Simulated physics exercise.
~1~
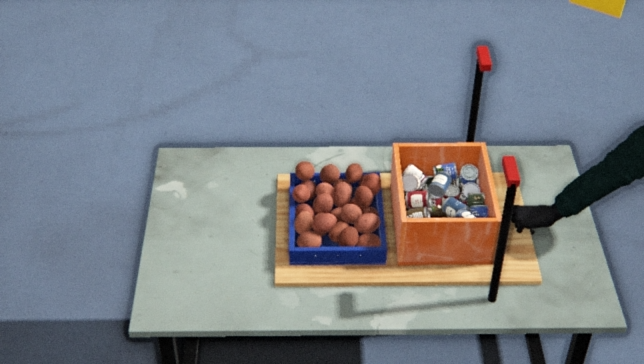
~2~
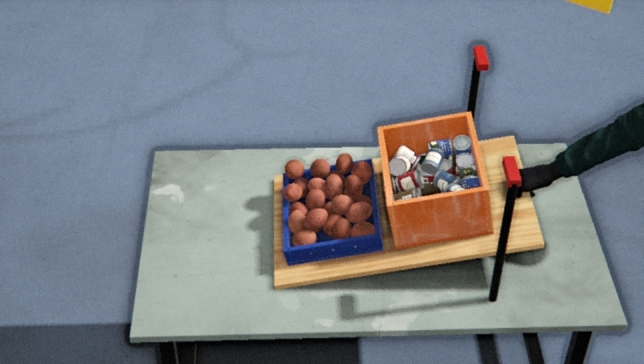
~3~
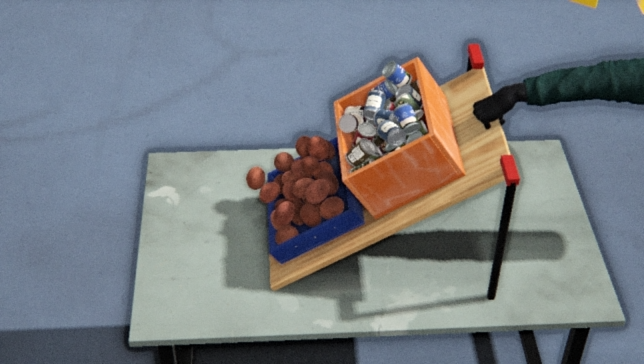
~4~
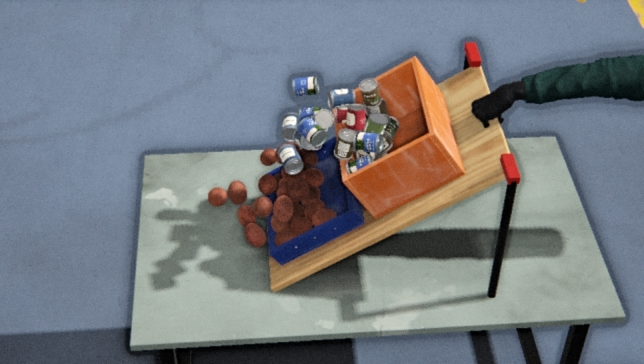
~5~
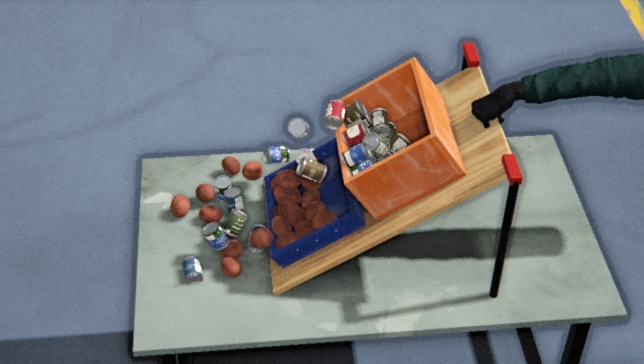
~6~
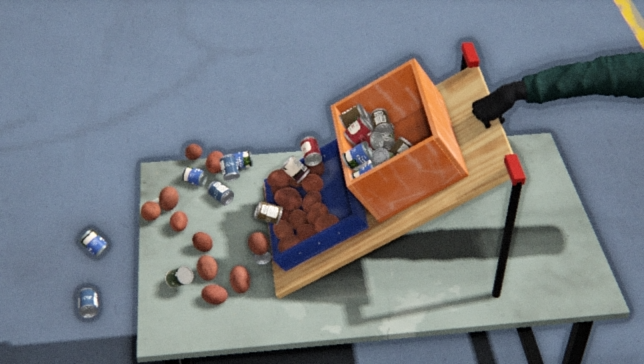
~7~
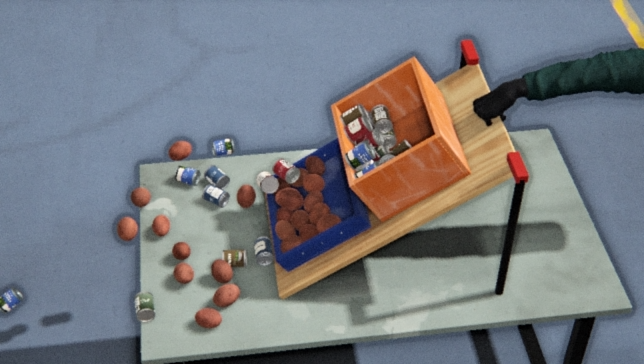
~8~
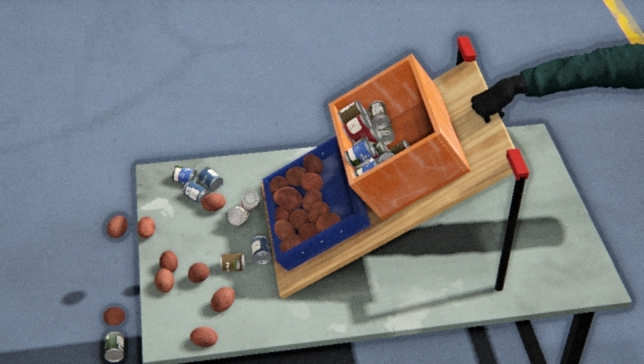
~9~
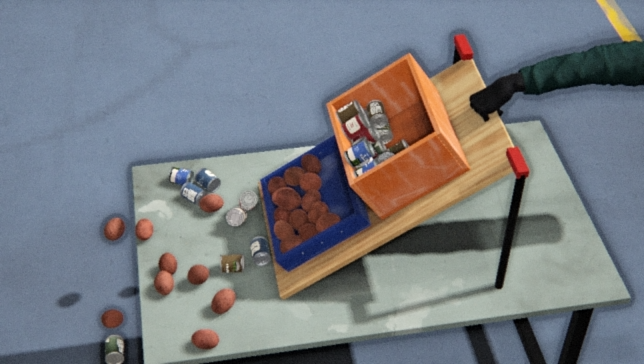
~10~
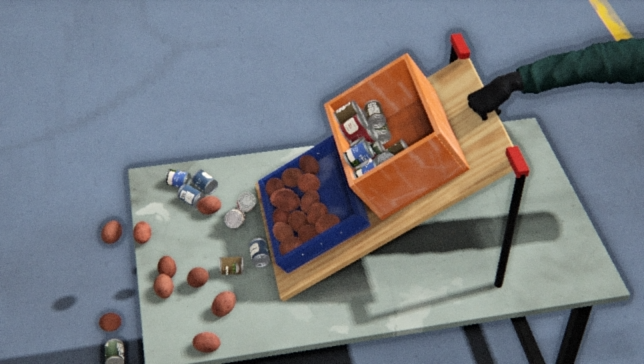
On a pale tabletop, a gloved hand swings up the right end of a board holding a blue crate of reddish-brown potatoes and an orange crate of small tins, until it halts steeply tilted; some of both fly left, scattering across and off the table, while many stay crated.
